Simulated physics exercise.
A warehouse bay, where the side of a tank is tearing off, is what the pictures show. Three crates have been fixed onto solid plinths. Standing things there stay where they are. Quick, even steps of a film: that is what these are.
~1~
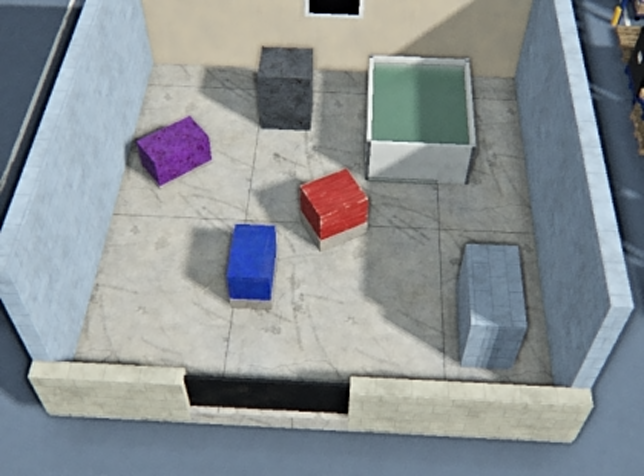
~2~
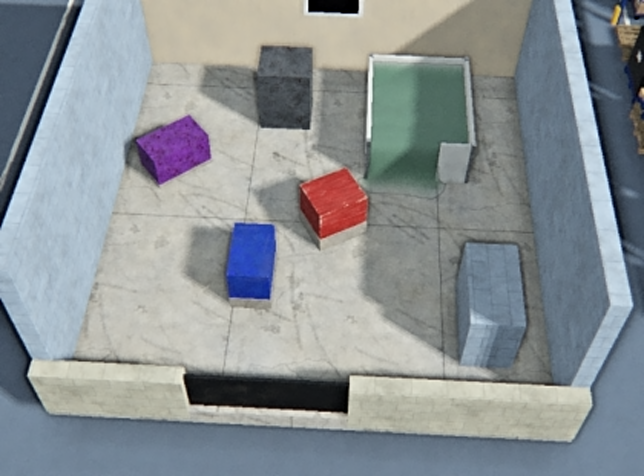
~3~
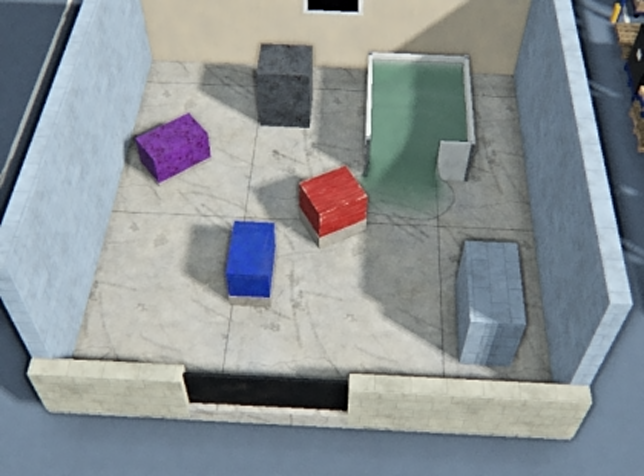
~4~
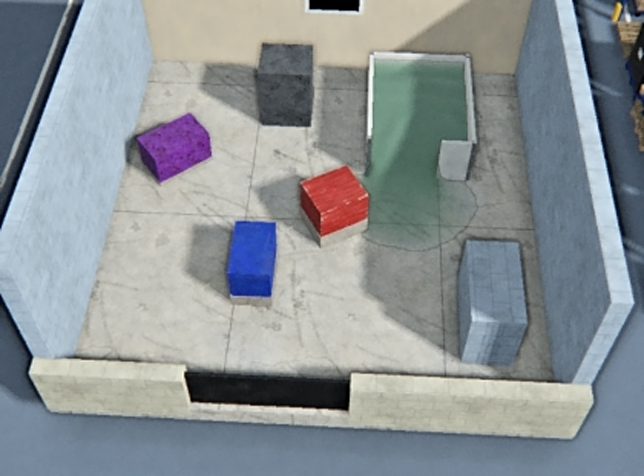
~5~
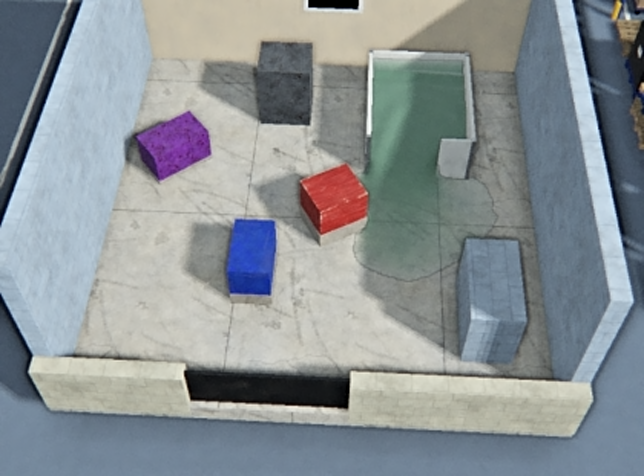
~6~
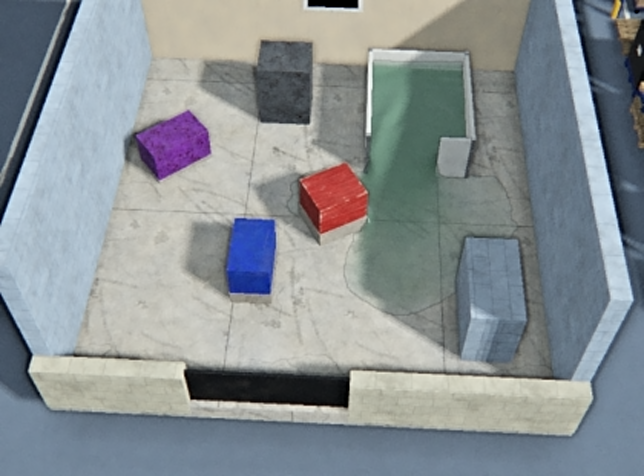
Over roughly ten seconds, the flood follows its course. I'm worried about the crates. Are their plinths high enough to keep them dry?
Well, the purple crate will get wet, the blue crate will stay dry, the red crate will get wet.
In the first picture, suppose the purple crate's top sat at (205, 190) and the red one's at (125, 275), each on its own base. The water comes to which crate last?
I would point to the red crate.
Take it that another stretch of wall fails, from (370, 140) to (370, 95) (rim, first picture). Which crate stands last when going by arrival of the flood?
That would be the crate marked blue.
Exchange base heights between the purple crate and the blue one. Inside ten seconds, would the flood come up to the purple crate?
As it turns out, the purple crate stays unflooded.
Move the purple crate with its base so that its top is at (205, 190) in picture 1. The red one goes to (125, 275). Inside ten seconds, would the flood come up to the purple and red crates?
The purple crate gets flooded, while the red crate stays clear.
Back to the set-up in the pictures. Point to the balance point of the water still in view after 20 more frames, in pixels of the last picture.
I'd say around (391, 246).
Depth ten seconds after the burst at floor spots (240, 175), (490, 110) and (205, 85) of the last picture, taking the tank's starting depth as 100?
I'd say around 8 per cent, then 12 per cent, then 8 per cent.
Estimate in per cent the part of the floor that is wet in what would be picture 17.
I'd say close to 45 per cent.
A moment on, water covers 30 % of the floor; the purple crate not reached, the blue crate not reached, the red crate water round its plinth.
Next, water covers 45 % of the floor; the purple crate water round its plinth, the blue crate water round its plinth, the red crate water round its plinth.
Then, water covers 55 % of the floor; the purple crate water round its plinth, the blue crate water round its plinth, the red crate water round its plinth.
Later, water covers 80 % of the floor; the purple crate water round its plinth, the blue crate water round its plinth, the red crate water round its plinth.
In the end, water covers 100 % of the floor; the purple crate was topped, the blue crate stayed above the water, the red crate was topped.
